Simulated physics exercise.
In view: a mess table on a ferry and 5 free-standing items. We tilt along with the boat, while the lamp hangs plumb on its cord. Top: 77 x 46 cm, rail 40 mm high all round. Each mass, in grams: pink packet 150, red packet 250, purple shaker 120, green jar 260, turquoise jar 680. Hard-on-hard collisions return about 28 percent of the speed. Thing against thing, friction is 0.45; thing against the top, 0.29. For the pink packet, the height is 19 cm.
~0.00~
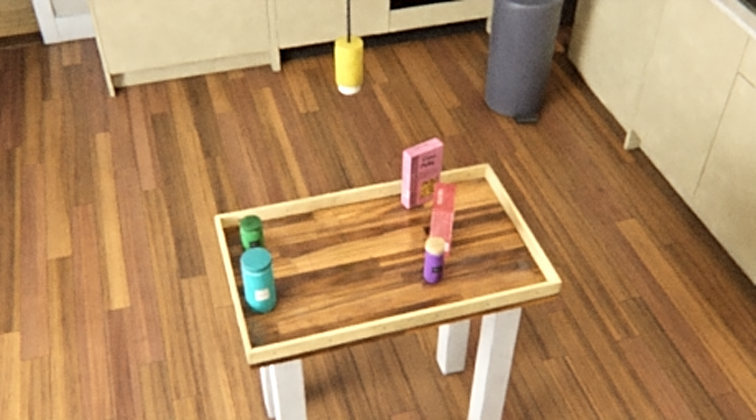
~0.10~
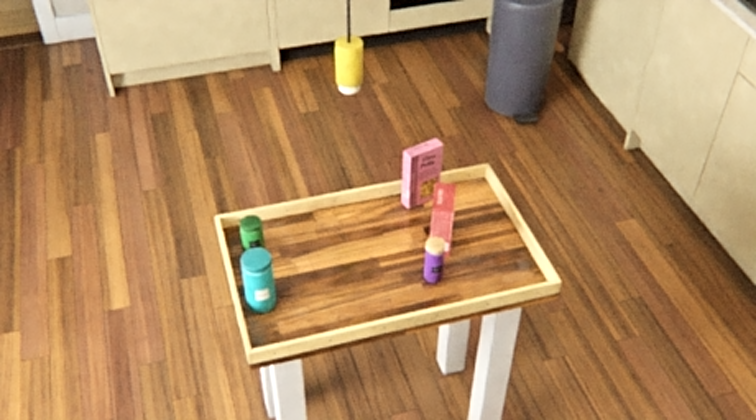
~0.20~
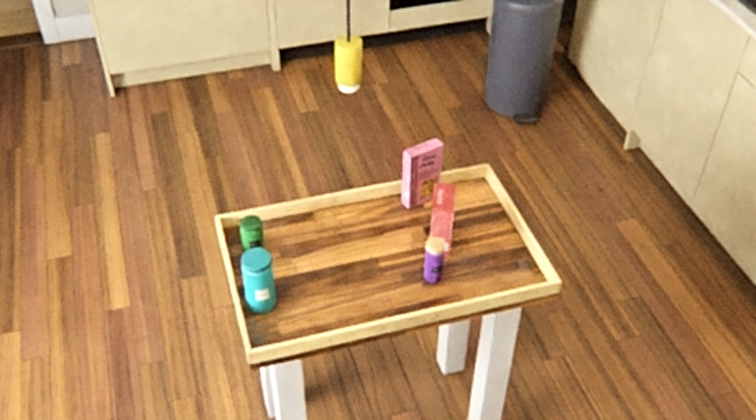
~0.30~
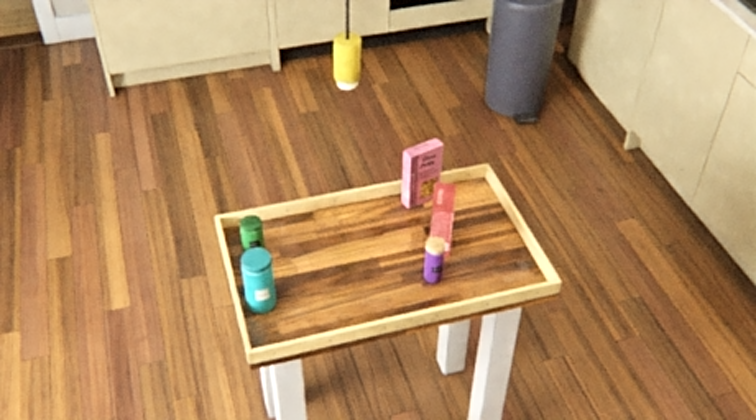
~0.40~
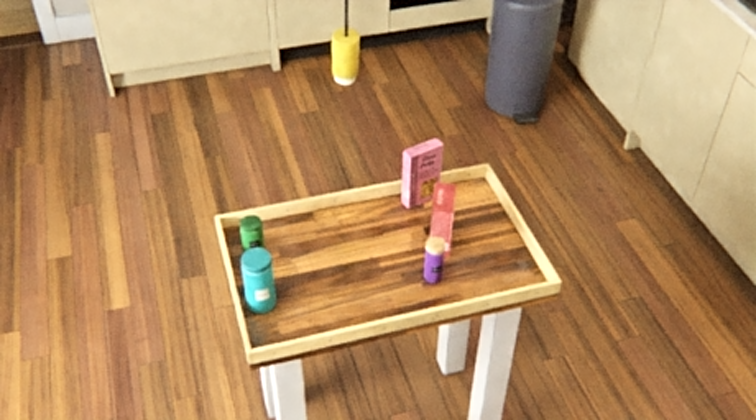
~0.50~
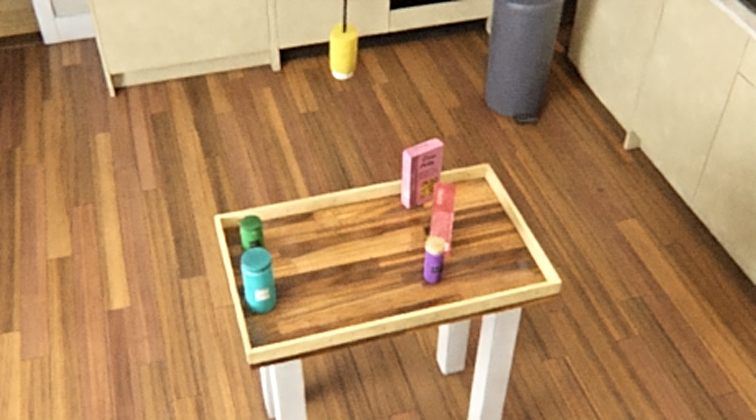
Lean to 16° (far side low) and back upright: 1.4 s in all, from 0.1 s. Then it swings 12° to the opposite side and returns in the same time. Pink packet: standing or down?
Down.
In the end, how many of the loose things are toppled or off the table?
All told, 1.
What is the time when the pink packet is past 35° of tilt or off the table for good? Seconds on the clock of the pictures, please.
Near 0.9 s.
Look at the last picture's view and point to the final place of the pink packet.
Roughly (360, 257).
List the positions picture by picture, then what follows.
The first picture shows boat level; pink packet (422, 174); red packet (442, 220).
The second picture shows boat level; green jar (252, 234); turquoise jar (259, 281).
The third picture shows floor tilted 1°, far side down; red packet (442, 220); purple shaker (435, 260).
The fourth picture shows floor tilted 3°, far side down; green jar (252, 234); turquoise jar (259, 281).
The fifth picture shows floor tilted 6°, far side down; red packet (442, 220); purple shaker (435, 260).
The sixth picture shows floor tilted 10°, far side down; pink packet (422, 174); green jar (252, 234).
Around 1.10 s, floor tilted 10°, far side down; pink packet now off the table.
Around 1.30 s, floor tilted 3°, far side down.
Around 1.50 s, boat level.
Around 1.70 s, floor tilted 2°, near side down.
Finally (3.4 s), off the table and tipped over, pink packet; the other 4 still in place (within 5 cm). Final places as that camera would see them, pink packet near (360, 257).
